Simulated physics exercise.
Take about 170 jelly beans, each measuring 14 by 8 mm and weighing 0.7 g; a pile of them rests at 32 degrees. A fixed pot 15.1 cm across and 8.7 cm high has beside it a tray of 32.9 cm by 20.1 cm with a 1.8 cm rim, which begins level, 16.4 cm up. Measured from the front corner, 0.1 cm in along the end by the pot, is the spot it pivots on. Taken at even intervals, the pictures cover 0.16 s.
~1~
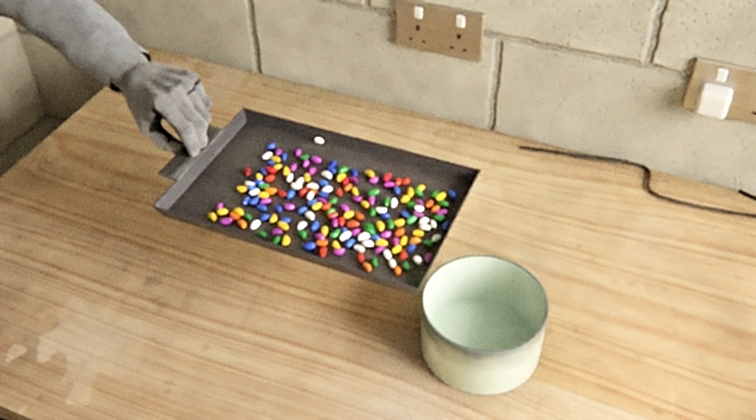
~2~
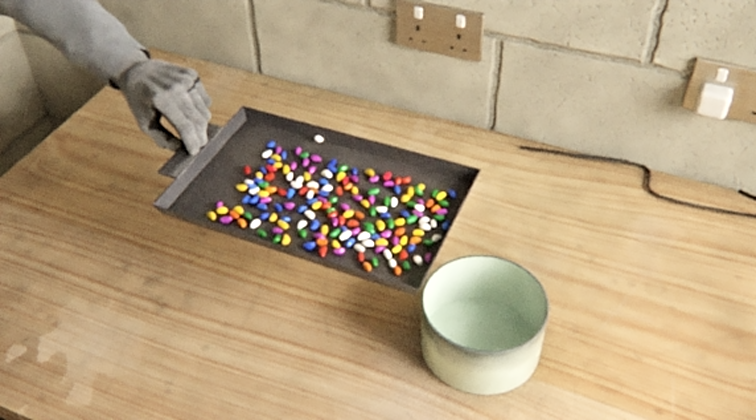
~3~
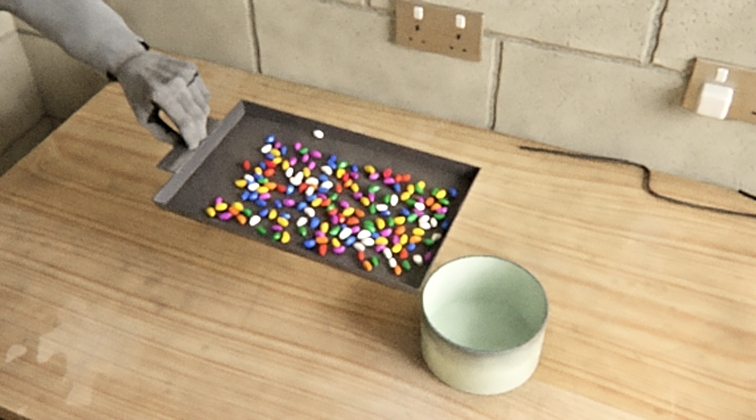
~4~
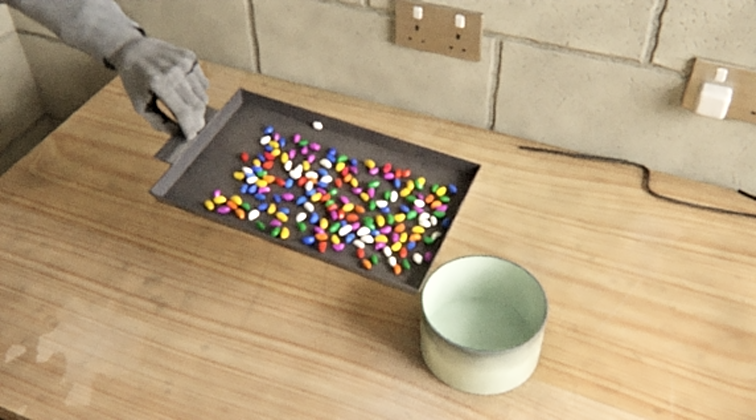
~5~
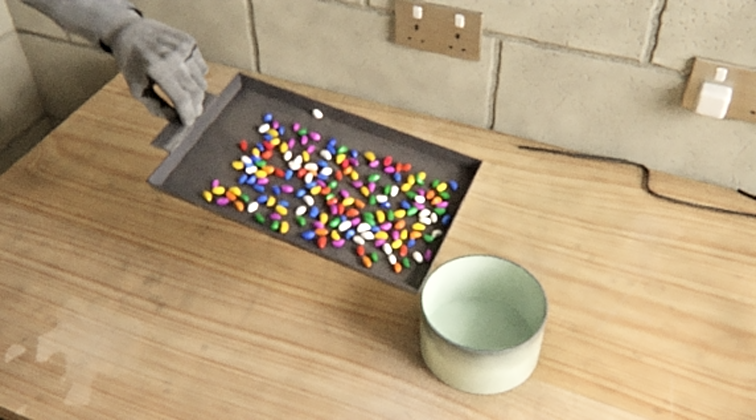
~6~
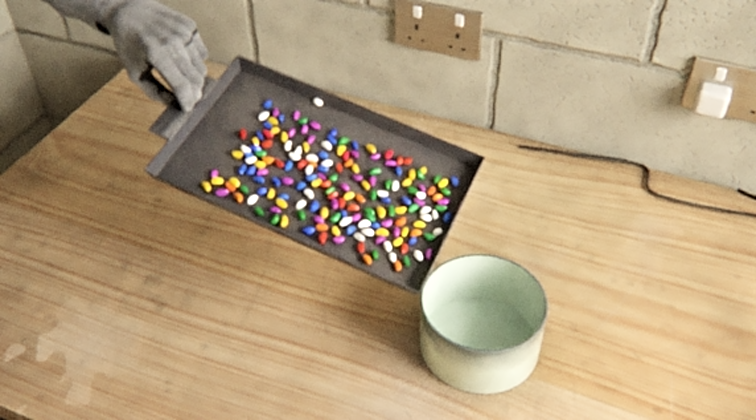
A dark tray scattered with colorful jelly beans sat nearly level on a wooden table, then a gray-gloved hand gradually raised its left end, while the beans stayed spread out beside a pale green pot.
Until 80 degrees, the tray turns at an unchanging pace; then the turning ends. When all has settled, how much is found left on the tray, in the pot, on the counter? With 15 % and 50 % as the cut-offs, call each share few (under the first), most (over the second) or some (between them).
My estimate: Tray: Few, pot: Few, counter: Most.
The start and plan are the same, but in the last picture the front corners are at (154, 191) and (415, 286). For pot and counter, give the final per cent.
Pot: 0, counter: 100.
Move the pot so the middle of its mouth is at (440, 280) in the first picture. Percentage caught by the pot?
Roughly 0 per cent.
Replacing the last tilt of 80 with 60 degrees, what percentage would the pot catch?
I'd put it at close to 10 per cent.
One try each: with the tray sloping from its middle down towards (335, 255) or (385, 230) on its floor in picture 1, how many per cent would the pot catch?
Estimate: Some 0 % and some 45 % respectively.
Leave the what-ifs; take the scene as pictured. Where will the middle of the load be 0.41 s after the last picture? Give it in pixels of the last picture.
Load centre est.: (419, 258) px.
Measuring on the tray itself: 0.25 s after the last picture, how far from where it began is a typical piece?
Displacement on the tray: Roughly 3 cm.
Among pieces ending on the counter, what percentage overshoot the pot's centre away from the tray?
Some 80 per cent of the spill lies beyond the centre.
Then, 0.25 s after the last picture, tilt 47 degrees; the tray holds 100 %, the pot 0 %.
Then, 0.41 s after the last picture, tilt 69 degrees; the tray holds 95 %, the pot 0 %.
Then, 0.70 s after the last picture, tilt 80 degrees; the tray holds 5 %, the pot 5 %.
In the end, tray 0 %, pot 5 %, counter 95 %.
